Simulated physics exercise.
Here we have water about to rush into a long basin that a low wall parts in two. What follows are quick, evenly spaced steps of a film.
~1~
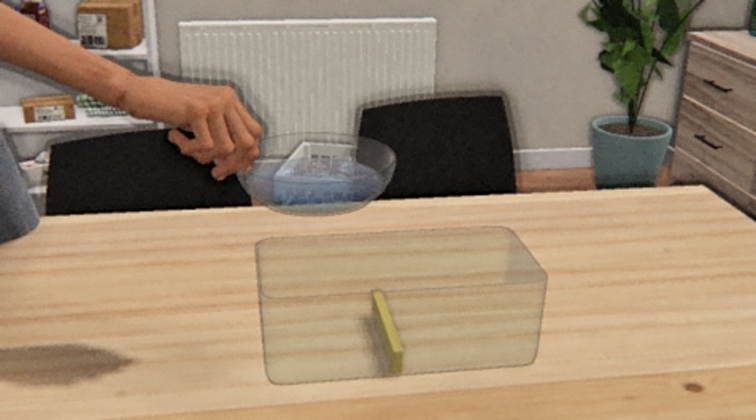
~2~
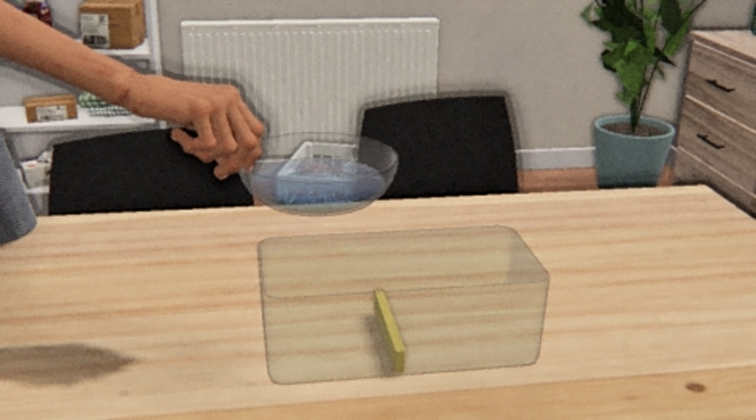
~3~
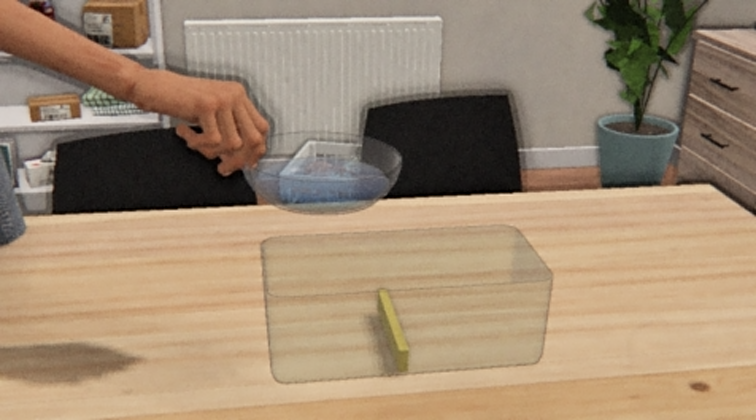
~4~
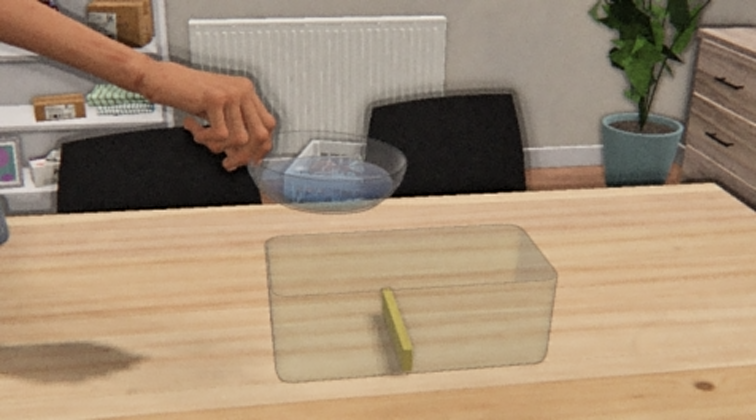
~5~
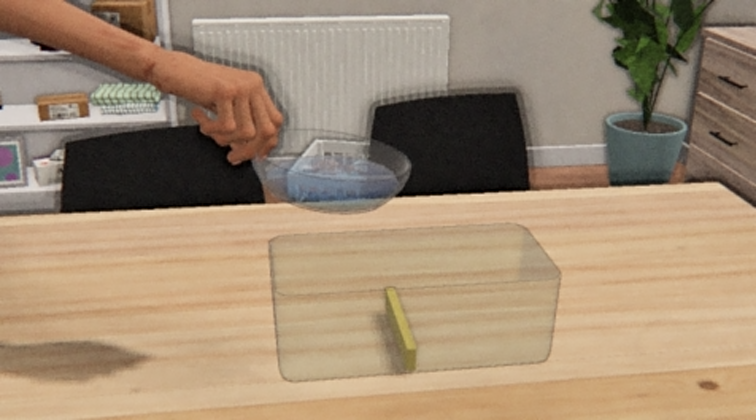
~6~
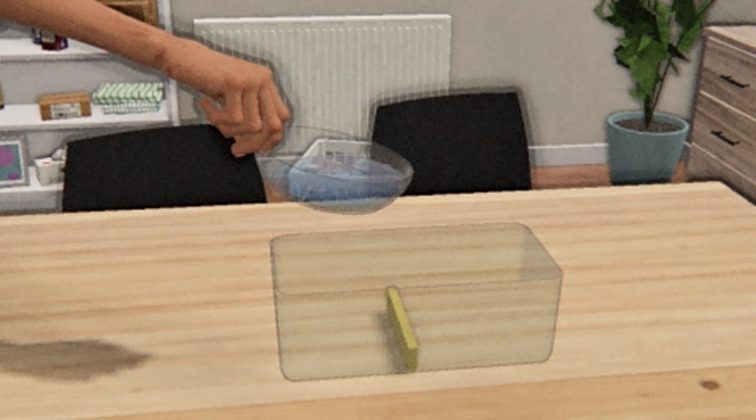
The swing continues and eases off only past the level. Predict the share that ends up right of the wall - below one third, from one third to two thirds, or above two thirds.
Outstrips two thirds.
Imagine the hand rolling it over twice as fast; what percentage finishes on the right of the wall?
About 80 per cent.
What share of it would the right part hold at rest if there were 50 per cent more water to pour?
About 80 in a hundred.
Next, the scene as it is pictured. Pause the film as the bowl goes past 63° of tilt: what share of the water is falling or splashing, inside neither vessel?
Near 25 in a hundred.
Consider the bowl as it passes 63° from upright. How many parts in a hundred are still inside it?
About 35 per cent.
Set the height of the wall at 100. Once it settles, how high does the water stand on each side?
Once still, it is 10 % on the left and 40 % on the right.
A moment on, the bowl is tipped part way and 36 per cent is still to pour, 0 is left of the wall and 40 right of it.
Next, the bowl is tipped on its side and 0 per cent is still to pour, 17 is left of the wall and 83 right of it.
Then the bowl is tipped right over and 0 per cent is still to pour, 17 is left of the wall and 83 right of it.
Later the bowl is tipped right over and 0 per cent is still to pour, 17 is left of the wall and 83 right of it.
In the end 17 per cent lies left of the wall, 83 right of it and 0 outside.
